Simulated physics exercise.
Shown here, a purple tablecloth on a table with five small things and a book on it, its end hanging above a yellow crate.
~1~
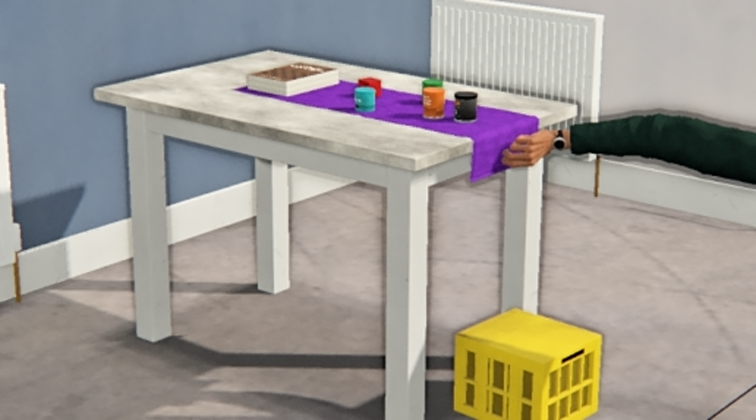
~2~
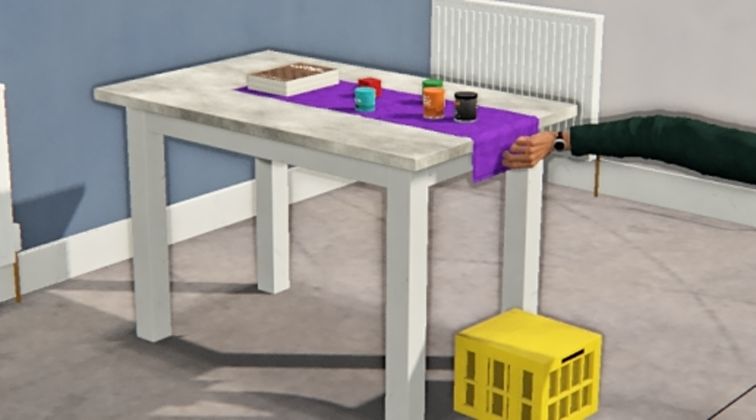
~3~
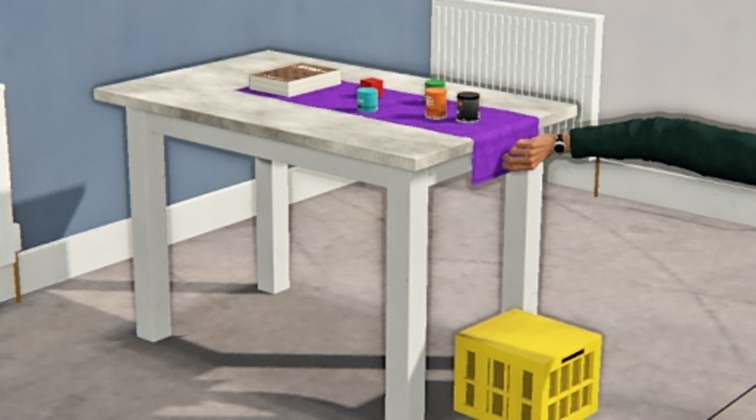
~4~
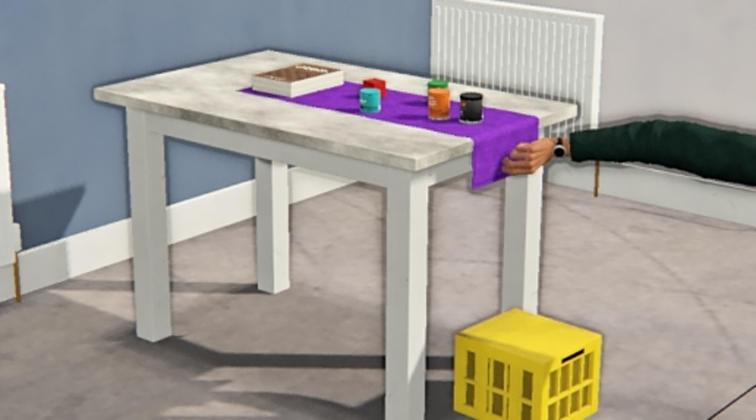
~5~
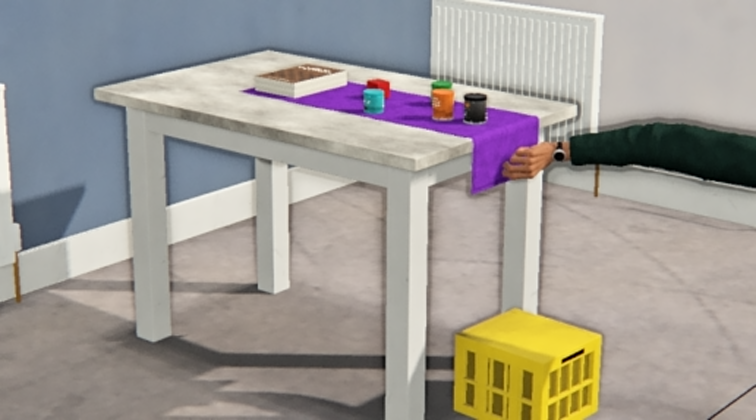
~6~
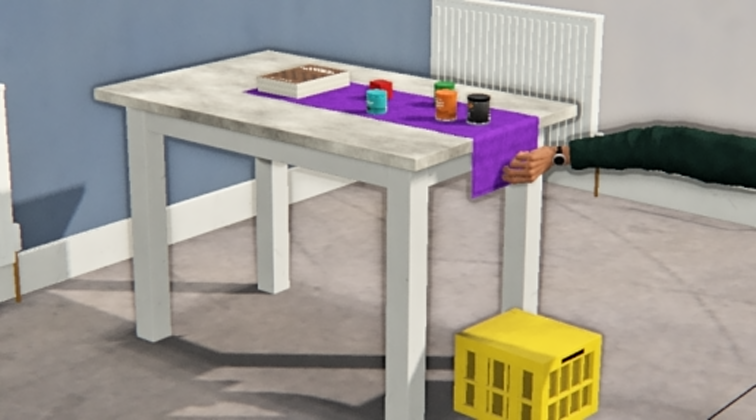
A hand slowly pulls a purple cloth down the table's edge, shifting the objects slightly right.
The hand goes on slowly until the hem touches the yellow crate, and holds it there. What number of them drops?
The table loses four.
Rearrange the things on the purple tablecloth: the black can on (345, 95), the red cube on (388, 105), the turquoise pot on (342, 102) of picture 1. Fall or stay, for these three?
The black can keeps its place on top, the red cube drops off, the turquoise pot survives.
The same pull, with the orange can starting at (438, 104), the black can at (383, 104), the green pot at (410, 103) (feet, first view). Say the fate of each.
The orange can is carried off, the black can falls, the green pot goes over.
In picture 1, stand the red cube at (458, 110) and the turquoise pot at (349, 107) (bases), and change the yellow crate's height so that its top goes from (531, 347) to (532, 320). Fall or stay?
The red cube tumbles off; the turquoise pot holds on.
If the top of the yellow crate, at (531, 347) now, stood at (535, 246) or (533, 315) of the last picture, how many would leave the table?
In that case 1 and 3.
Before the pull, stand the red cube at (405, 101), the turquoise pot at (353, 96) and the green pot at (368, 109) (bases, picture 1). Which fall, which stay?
The red cube falls, the turquoise pot remains up, the green pot tumbles off.
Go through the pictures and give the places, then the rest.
The first frame shows hem (471, 182); black can (466, 94); orange can (434, 90); green pot (433, 81); turquoise pot (365, 90); red cube (370, 79); top of the crate (531, 347).
The second frame shows hem (472, 183); black can (466, 94).
The third frame shows hem (471, 186); orange can (436, 90).
The fourth frame shows hem (472, 190); green pot (438, 82); top of the crate (531, 347).
The fifth frame shows hem (472, 194); turquoise pot (374, 91).
The sixth frame shows hem (472, 198); black can (479, 96); orange can (447, 92); green pot (445, 83); turquoise pot (377, 92); red cube (381, 81).
Early on, hem near (506, 265); black can and orange can gone.
Midway, hem on the crate; black can, orange can, green pot and turquoise pot gone.
Finally, hem on the crate; black can, orange can, green pot and turquoise pot gone. The count of fallen things is four.
